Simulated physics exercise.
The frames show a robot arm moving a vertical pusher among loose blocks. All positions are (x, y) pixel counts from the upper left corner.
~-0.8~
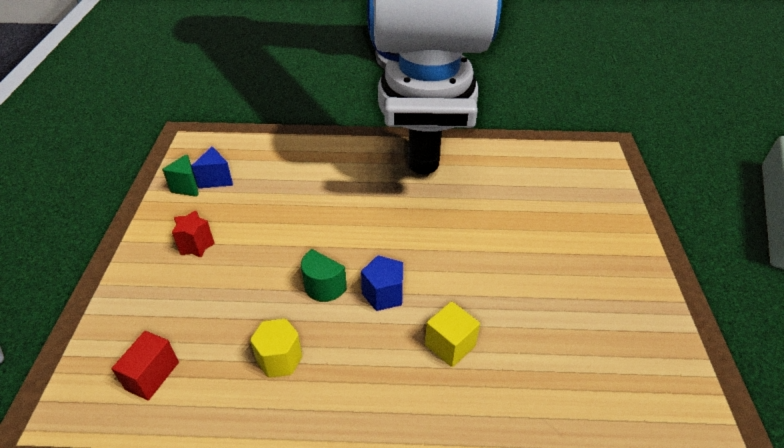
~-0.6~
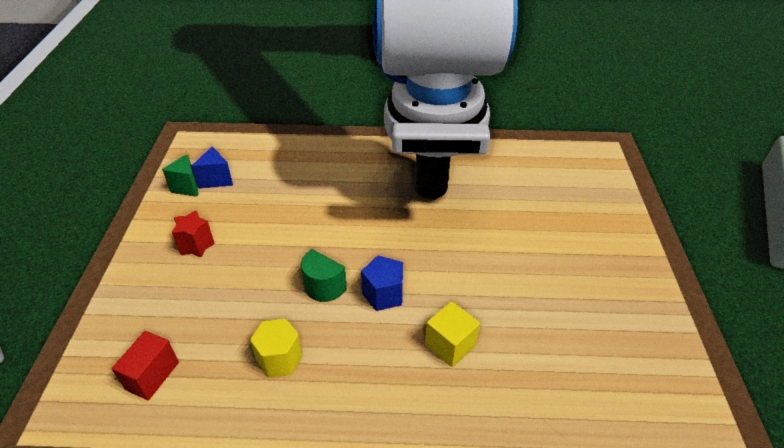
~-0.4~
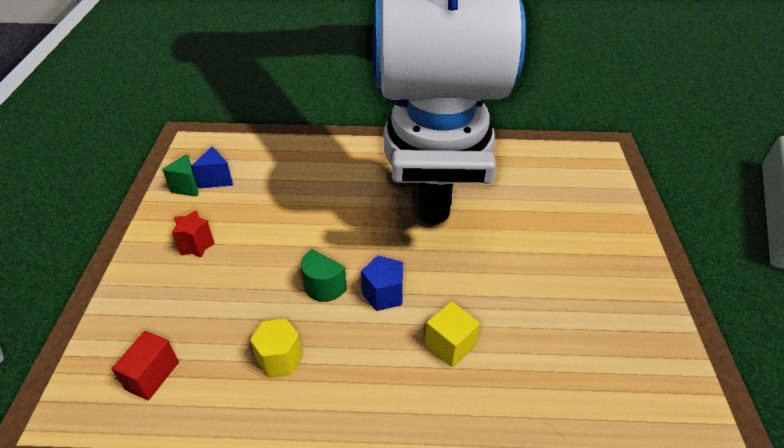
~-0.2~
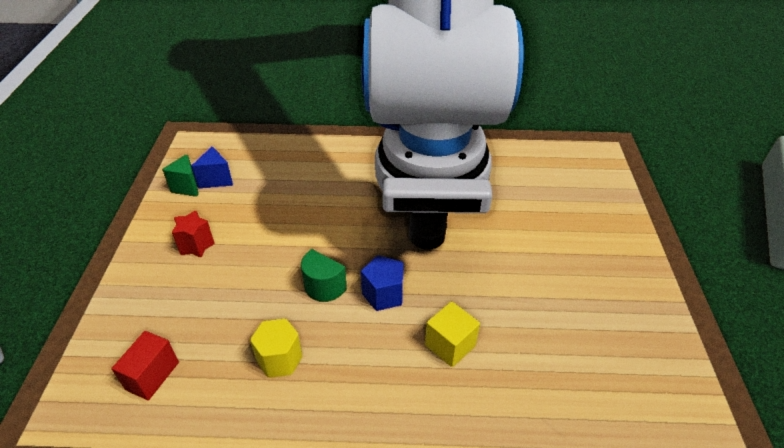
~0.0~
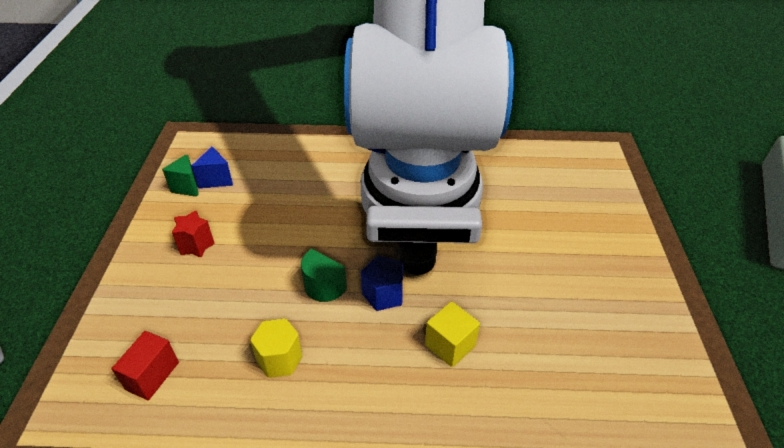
Robot arm lowering its black pusher across a wooden board toward the viewer, beside a blue pentagon among still, colourful blocks.
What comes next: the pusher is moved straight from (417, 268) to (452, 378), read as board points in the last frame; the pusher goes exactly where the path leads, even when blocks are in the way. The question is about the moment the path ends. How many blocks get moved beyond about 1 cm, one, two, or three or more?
The number will come to 1.
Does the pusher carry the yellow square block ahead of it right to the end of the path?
The answer is yes.
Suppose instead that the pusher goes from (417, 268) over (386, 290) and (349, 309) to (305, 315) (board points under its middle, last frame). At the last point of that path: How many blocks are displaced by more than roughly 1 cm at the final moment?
I foresee three or more blocks being moved.
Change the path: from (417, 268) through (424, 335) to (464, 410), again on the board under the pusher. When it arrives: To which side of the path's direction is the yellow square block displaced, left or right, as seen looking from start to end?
Heads left.
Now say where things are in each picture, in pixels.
Pusher tip at (424, 165); block tops, blue pentagon at (384, 271); yellow square block at (454, 322), in the first picture.
Pusher at (431, 189); blocks unchanged, in the second picture.
Pusher at (433, 213); blocks unchanged, in the third picture.
Pusher at (427, 238); blocks unchanged, in the fourth picture.
Pusher at (417, 262); blue pentagon at (384, 271); yellow square block at (454, 322), in the fifth picture.
The first path, step by step. One third of the way, pusher at (427, 295); nothing pushed yet.
Two thirds of the way, pusher at (439, 332); yellow square block at (463, 348).
At the end, pusher at (453, 372); blue pentagon in place; yellow square block at (482, 392).
